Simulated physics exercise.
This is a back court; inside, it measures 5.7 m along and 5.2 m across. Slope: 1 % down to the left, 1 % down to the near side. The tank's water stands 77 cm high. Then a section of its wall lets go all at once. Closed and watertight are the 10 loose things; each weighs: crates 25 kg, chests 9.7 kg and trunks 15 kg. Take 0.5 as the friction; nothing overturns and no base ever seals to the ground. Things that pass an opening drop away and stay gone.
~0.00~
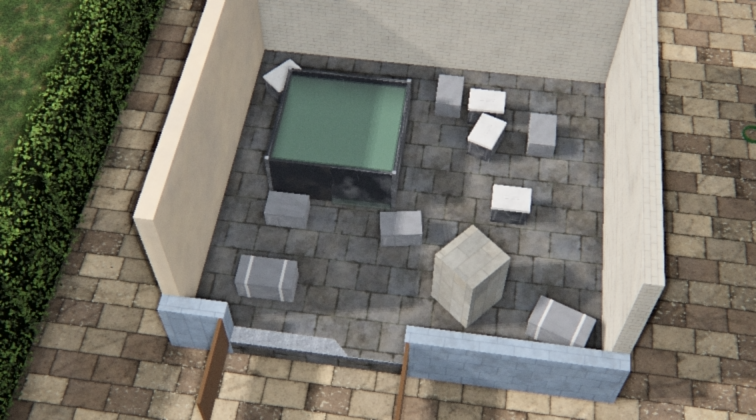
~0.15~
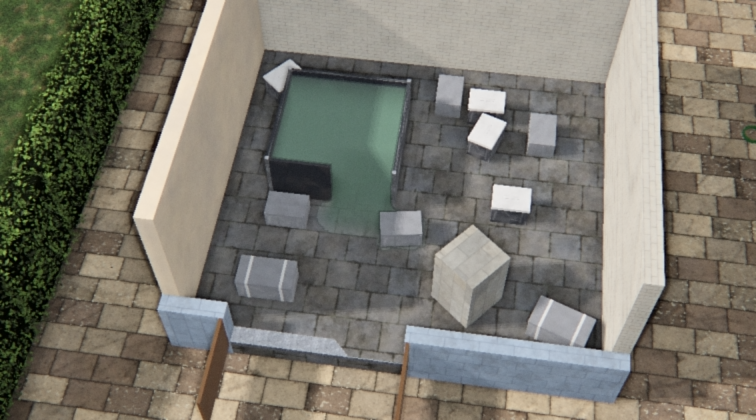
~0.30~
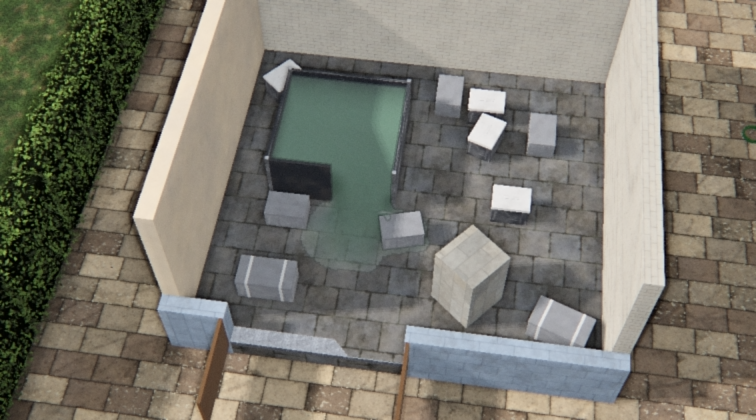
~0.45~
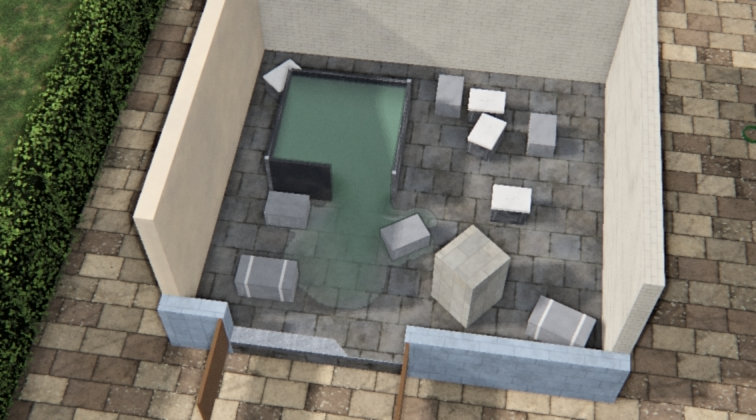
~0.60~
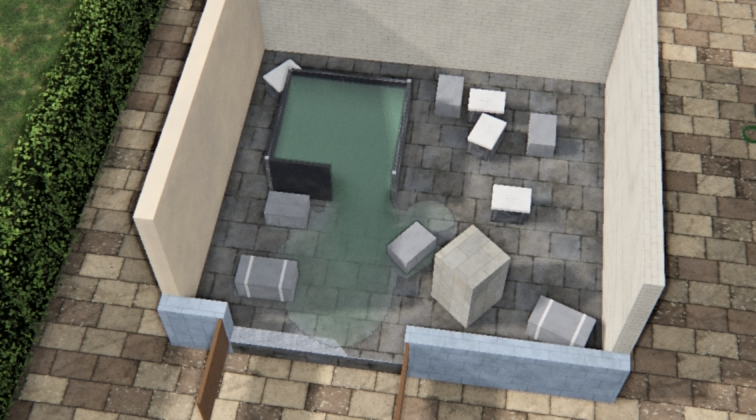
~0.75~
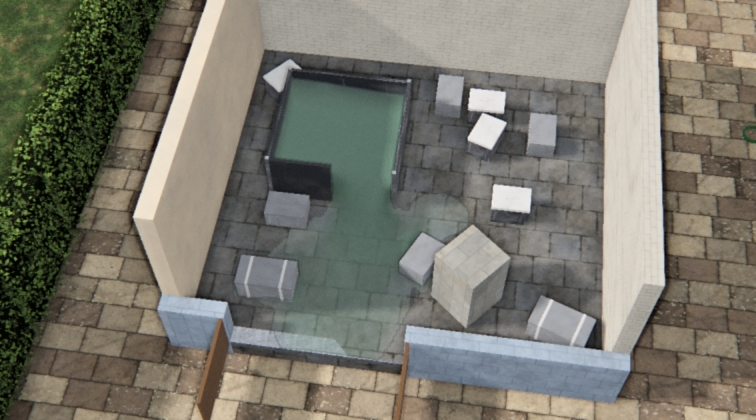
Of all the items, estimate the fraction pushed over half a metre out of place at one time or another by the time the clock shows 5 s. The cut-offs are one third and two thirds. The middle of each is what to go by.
The count shifted never gets to a third.
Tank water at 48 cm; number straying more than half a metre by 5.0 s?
That would make 2 of them.
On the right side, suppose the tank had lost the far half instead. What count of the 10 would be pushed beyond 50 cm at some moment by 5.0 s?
Then it comes to 6 of them.
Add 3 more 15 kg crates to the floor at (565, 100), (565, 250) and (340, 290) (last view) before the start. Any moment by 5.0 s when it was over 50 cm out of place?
The first comes out within the limit, the second within the limit, the third beyond the limit.
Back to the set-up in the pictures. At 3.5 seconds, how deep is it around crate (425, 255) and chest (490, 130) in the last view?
Roughly 5 and 1 cm.
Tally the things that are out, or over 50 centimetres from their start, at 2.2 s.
By my tally, 2.
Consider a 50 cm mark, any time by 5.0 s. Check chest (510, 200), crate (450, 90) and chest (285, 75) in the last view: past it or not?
Result, in order: Undershooting / undershooting / undershooting.
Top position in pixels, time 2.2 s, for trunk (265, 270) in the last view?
My estimate: Around (232, 295).
After 1.1 s 1 of 10 are over 50 cm from their spots; 0 afloat.
After 2.2 s 2 of 10 are over 50 cm from their spots; 1 afloat.
After 3.5 s 3 of 10 are over 50 cm from their spots; 1 afloat.
After 5.0 s 3 of 10 are over 50 cm from their spots, and 3 have been at some point; 2 afloat.
